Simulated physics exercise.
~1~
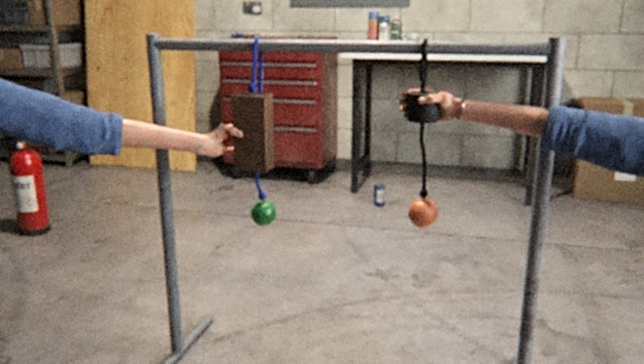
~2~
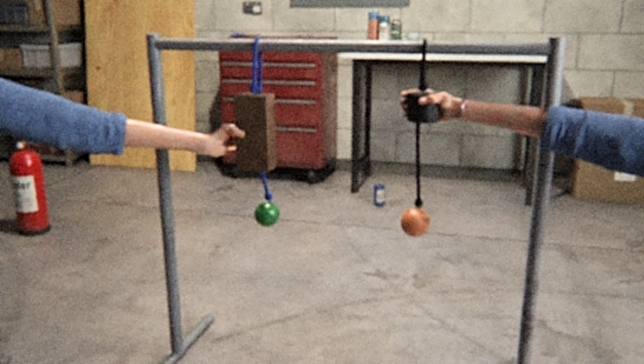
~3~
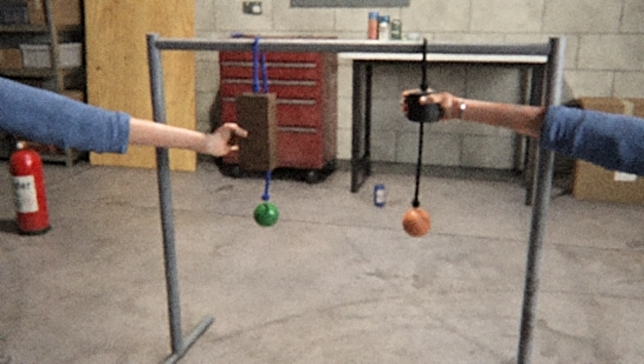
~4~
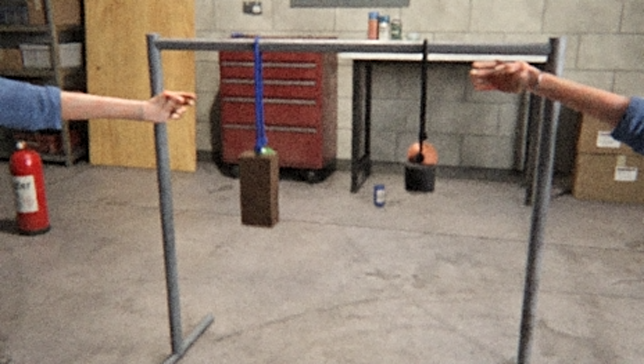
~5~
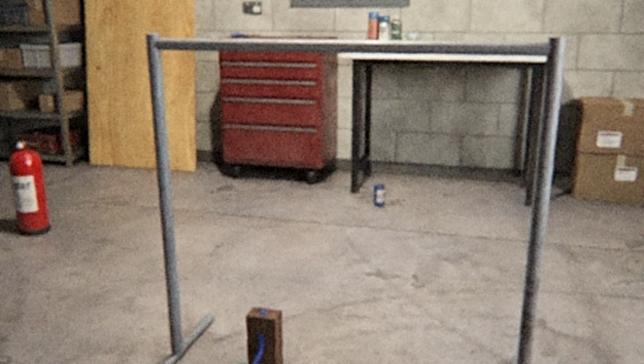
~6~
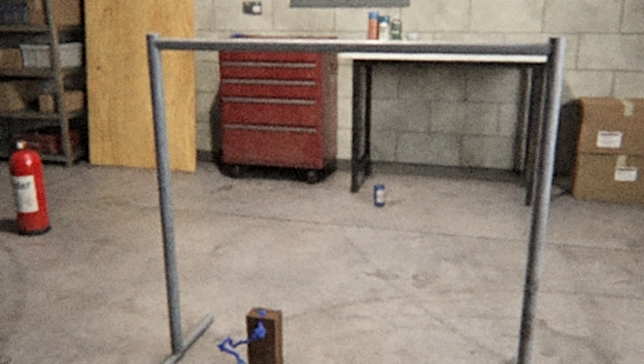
In this clip, two hands hold a brown block and a dark object on ropes looped over a metal rail, with a green ball and an orange ball hanging below. The hands let go, both objects drop as the balls rise, and the block ends on the floor.
